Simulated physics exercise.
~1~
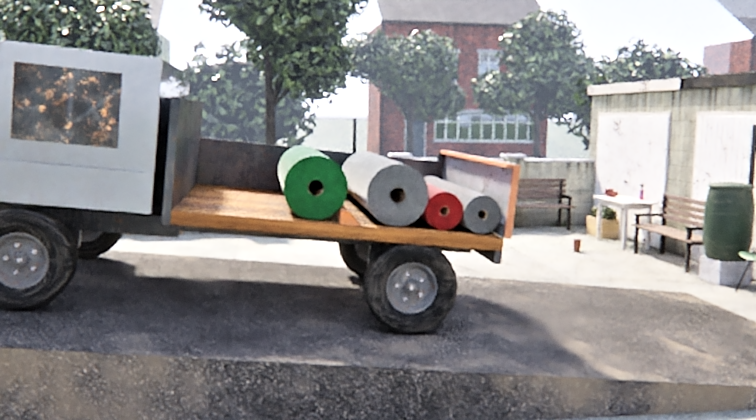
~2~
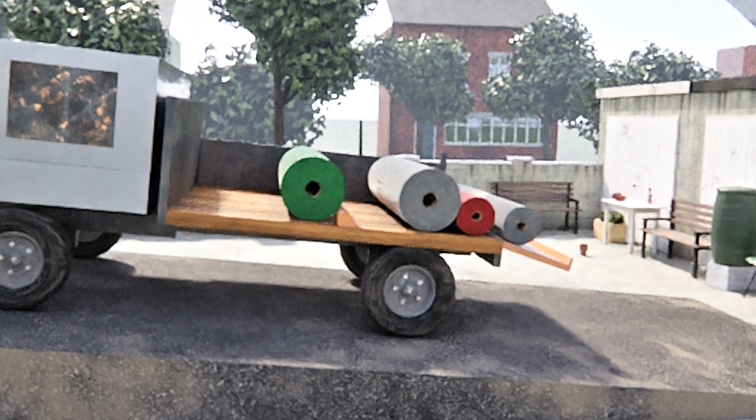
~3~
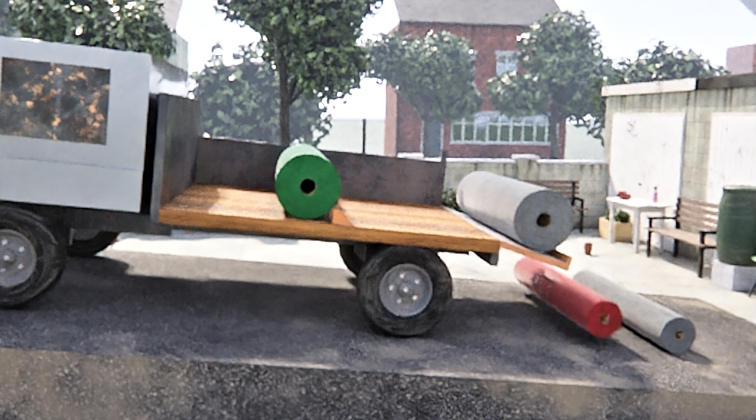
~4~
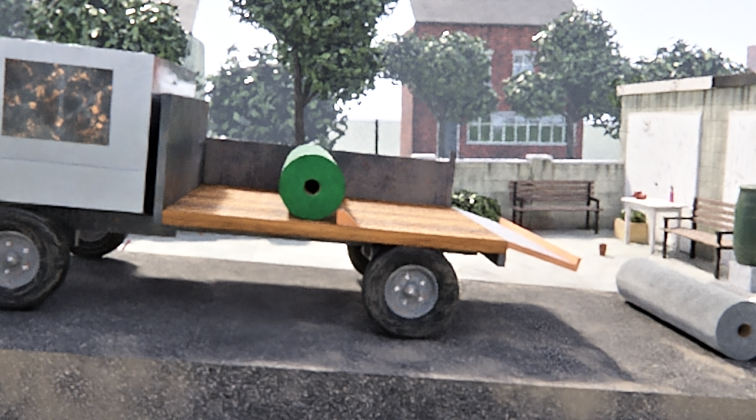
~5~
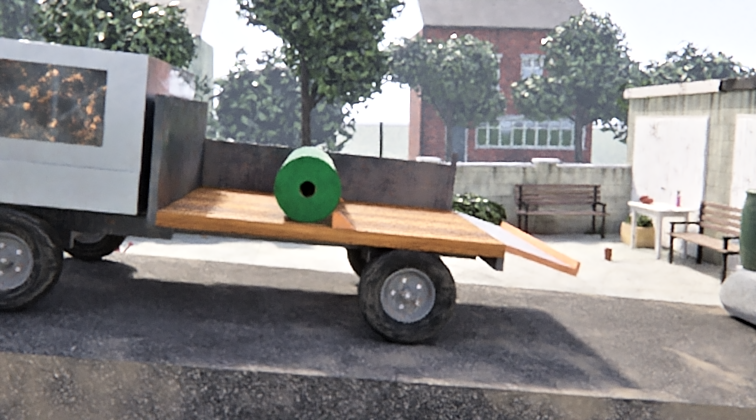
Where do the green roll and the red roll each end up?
The green roll stays inside the truck bed, held by the small orange chock, while the red roll goes over the lowered tailgate and ends down on the ground.
